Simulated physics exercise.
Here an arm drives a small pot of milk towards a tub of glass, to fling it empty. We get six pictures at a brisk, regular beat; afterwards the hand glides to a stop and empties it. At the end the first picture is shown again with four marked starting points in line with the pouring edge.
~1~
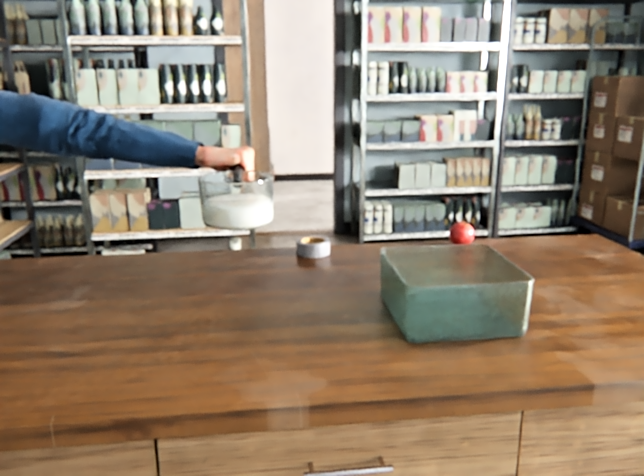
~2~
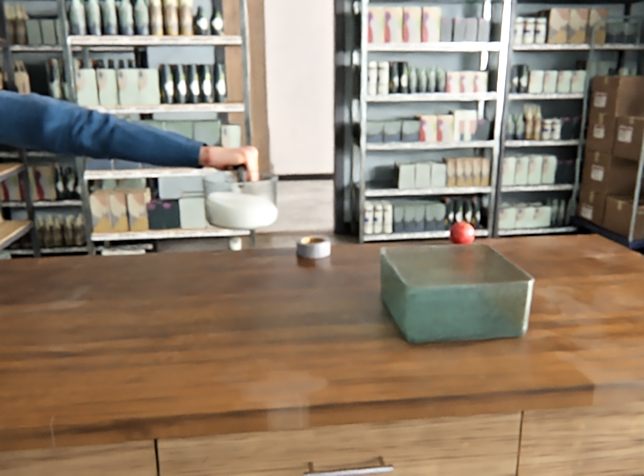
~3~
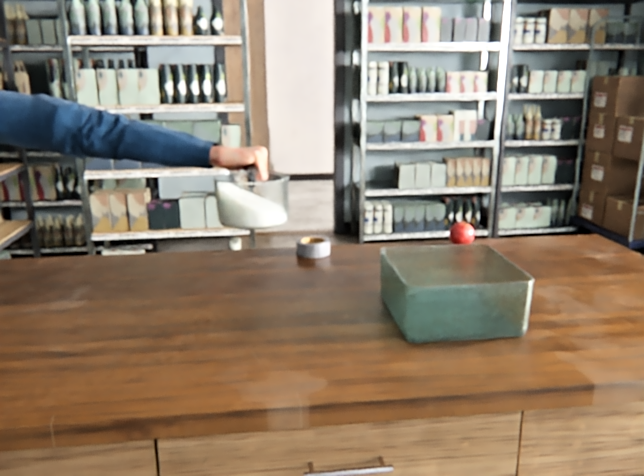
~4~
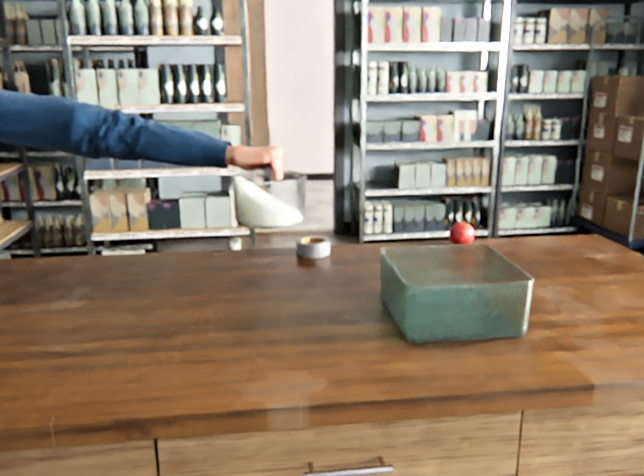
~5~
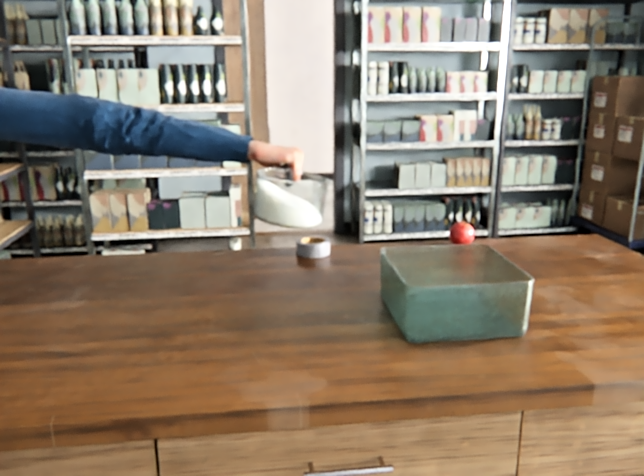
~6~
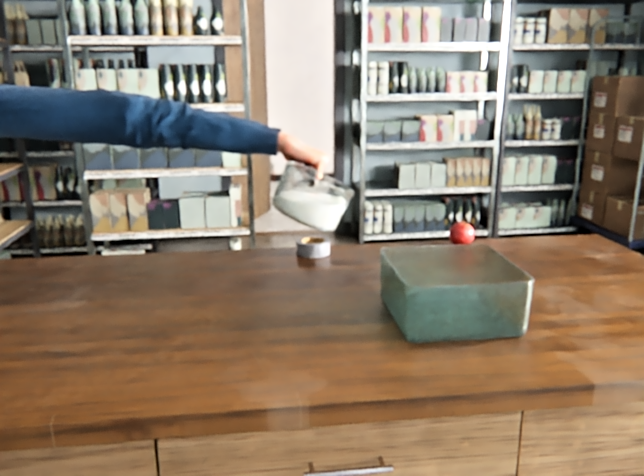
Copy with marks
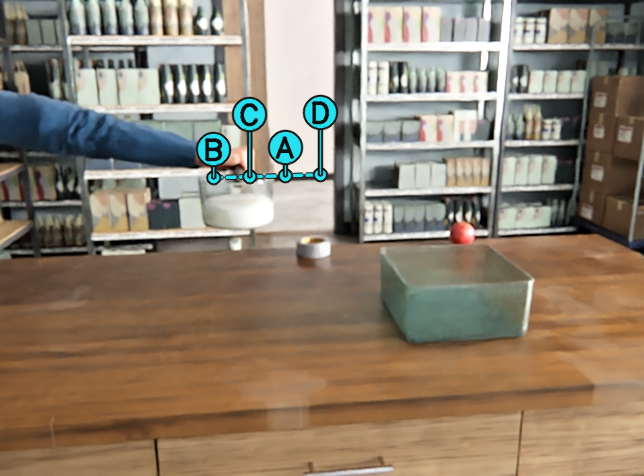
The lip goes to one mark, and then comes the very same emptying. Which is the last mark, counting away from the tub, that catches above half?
Place C just does it.
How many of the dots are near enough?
Three.
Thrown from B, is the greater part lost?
Yes, it does.
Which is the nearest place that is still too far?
Here it is place B.
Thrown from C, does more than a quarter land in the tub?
Yes, it does.
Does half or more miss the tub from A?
No, that is safe.
On the marked copy, A at (285, 175); B at (213, 177); C at (249, 176); D at (320, 174).
If A is chosen, about 90 % lands in the tub, 8 % falls short.
If B is chosen, about 32 % lands in the tub, 63 % falls short and 5 % goes beside or beyond.
If C is chosen, about 69 % lands in the tub, 22 % falls short and 9 % goes beside or beyond.
If D is chosen, about 80 % lands in the tub, 5 % falls short and 15 % goes beside or beyond.
